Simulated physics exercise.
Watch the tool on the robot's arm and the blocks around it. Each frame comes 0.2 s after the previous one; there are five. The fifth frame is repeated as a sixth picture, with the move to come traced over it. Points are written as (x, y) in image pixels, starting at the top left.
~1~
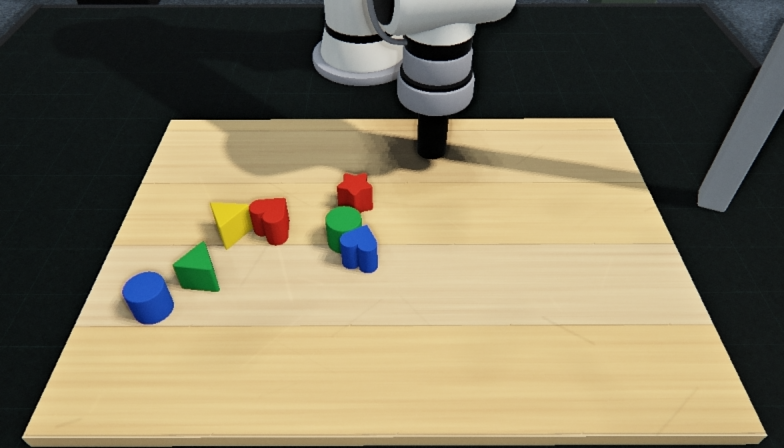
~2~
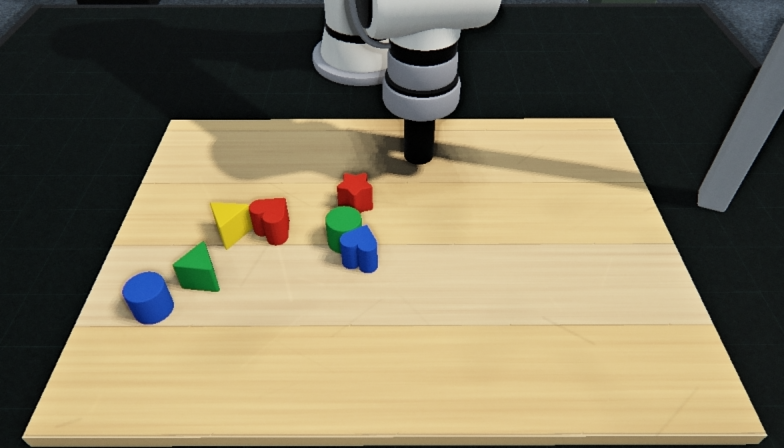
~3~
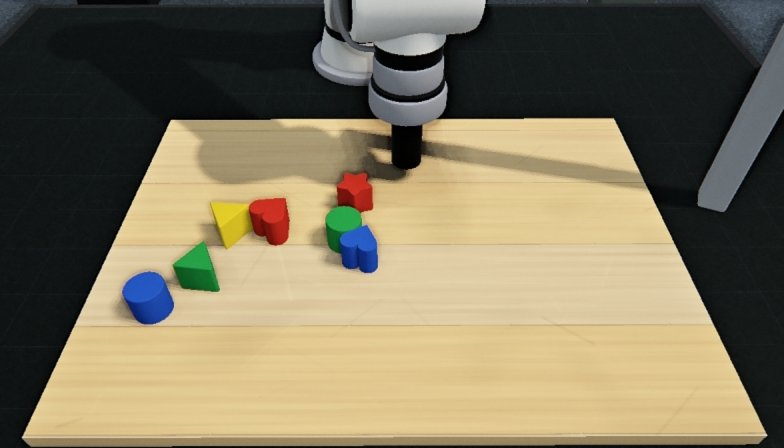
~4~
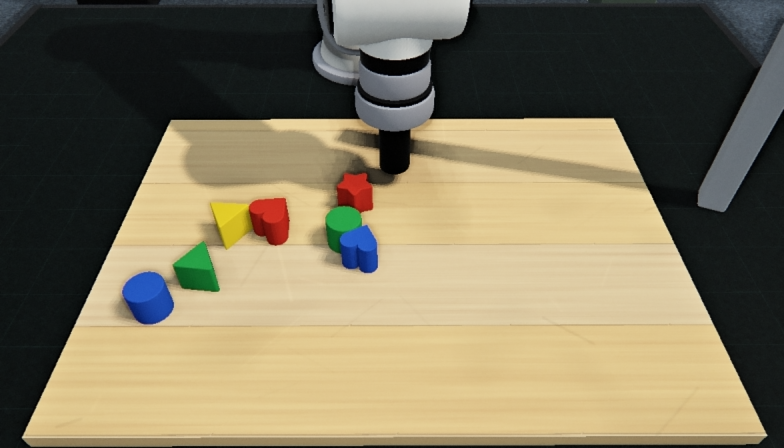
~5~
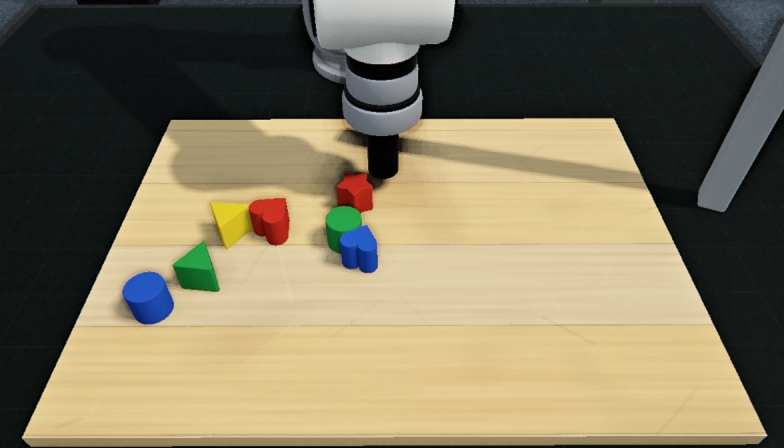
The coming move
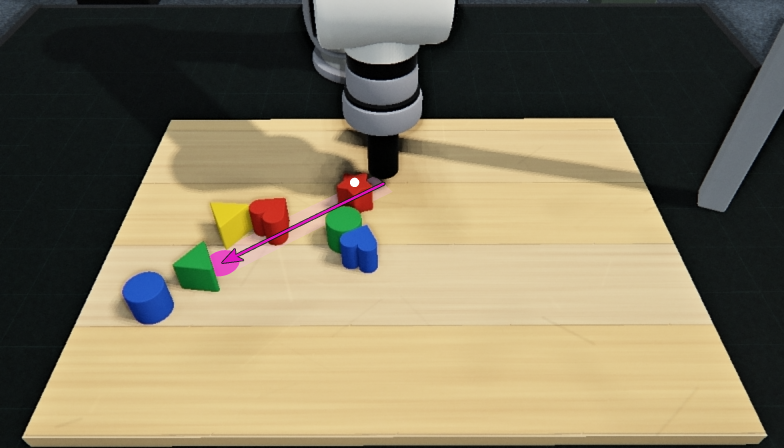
The clip opens on a robot arm with a black tool above a wooden board, where red, green, blue and yellow blocks sit toward the left and middle. The arm moves steadily left and slightly toward the viewer, bringing the tool close to the red star-shaped block, while the blocks stay still.
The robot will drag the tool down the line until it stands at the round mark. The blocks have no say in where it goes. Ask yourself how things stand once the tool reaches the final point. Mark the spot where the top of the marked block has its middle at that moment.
It ends at (305, 223).
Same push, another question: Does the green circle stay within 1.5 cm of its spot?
My answer is no.
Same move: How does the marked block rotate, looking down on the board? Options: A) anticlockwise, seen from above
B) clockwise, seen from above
Answer: A.
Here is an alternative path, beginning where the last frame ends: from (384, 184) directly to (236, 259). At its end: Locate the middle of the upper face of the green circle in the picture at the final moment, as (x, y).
The point I'd pick in the picture is (336, 232).
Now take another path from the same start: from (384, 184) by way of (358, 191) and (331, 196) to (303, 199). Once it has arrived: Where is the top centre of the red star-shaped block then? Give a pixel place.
The top centre is at (335, 194).
Drawn move, from (384, 184) to (222, 263); the dot is on the red star-shaped block.
What follows on the original path. One third of the way, tool (332, 194); green circle (341, 224); red star-shaped block (325, 206), turned 70° anticlockwise.
Two thirds of the way, tool (278, 220); yellow triangle (218, 210); red heart (244, 222), turned 15° anticlockwise; green circle (337, 231); red star-shaped block (305, 223), turned 110° anticlockwise.
At the end, tool (218, 249); green triangle (174, 274), turned 60° anticlockwise; yellow triangle (216, 210); red heart (179, 250), turned 25° anticlockwise; green circle (337, 231); red star-shaped block (305, 223), turned 110° anticlockwise.
